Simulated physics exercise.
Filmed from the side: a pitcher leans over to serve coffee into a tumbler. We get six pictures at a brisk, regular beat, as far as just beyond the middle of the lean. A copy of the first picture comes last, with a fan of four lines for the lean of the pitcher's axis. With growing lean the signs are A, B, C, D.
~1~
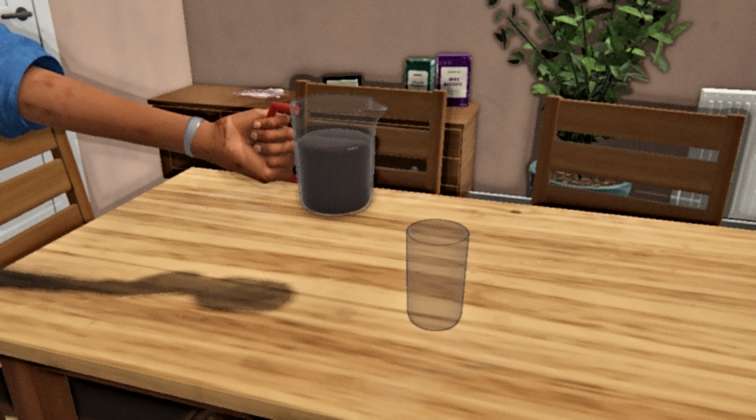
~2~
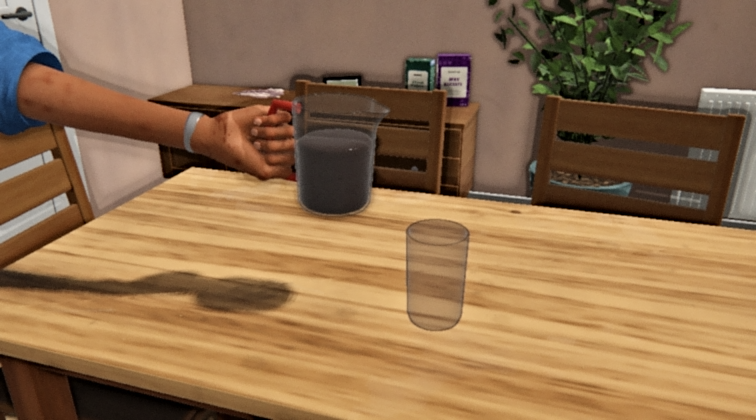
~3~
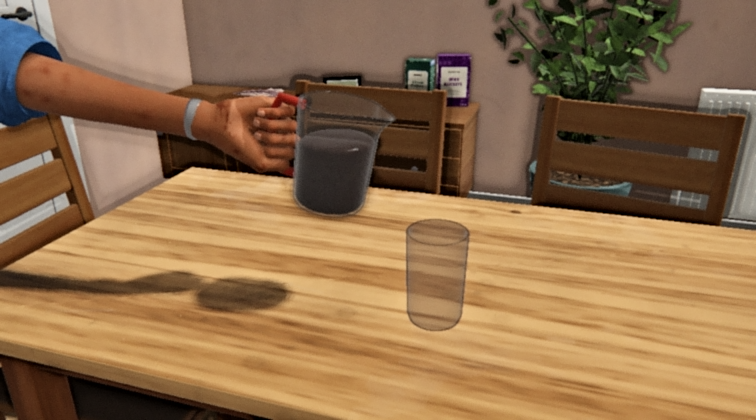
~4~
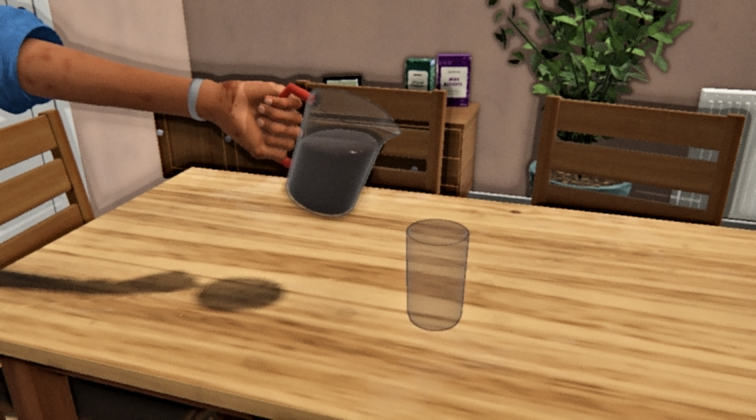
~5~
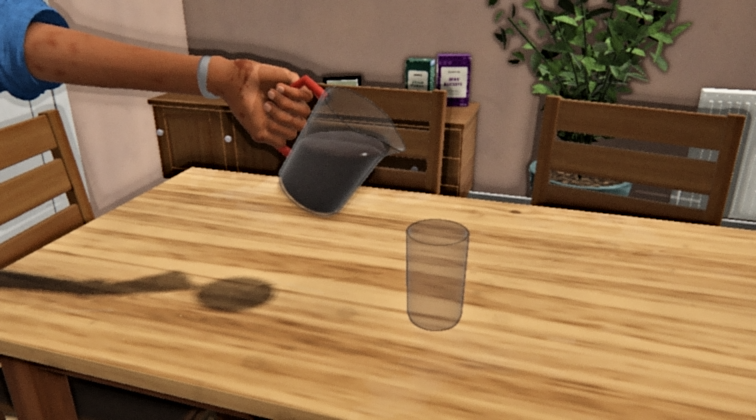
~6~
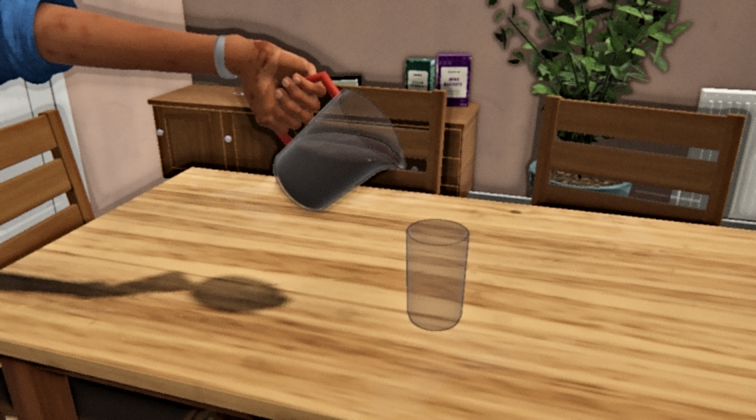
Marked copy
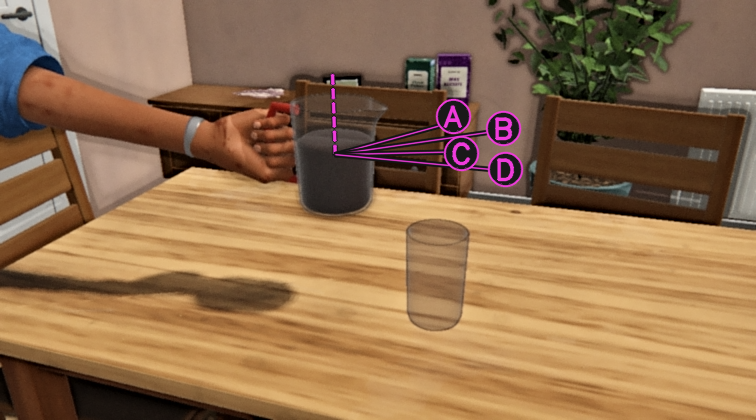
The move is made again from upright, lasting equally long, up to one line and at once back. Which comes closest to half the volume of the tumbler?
Best: A.
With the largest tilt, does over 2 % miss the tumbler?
Yes.
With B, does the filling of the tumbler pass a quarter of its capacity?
Yes.
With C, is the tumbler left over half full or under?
Over half.
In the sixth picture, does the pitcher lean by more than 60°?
No.
In magenta, A at (438, 126); B at (486, 132); C at (443, 152); D at (488, 169).
Choosing A, the tumbler ends with about 51 % of what it can hold.
Choosing B, the tumbler ends with about 67 % of what it can hold.
Choosing C, the tumbler ends with about 81 % of what it can hold.
Choosing D, the tumbler ends with about 77 % of what it can hold; 16 % of the coffee is spilt.
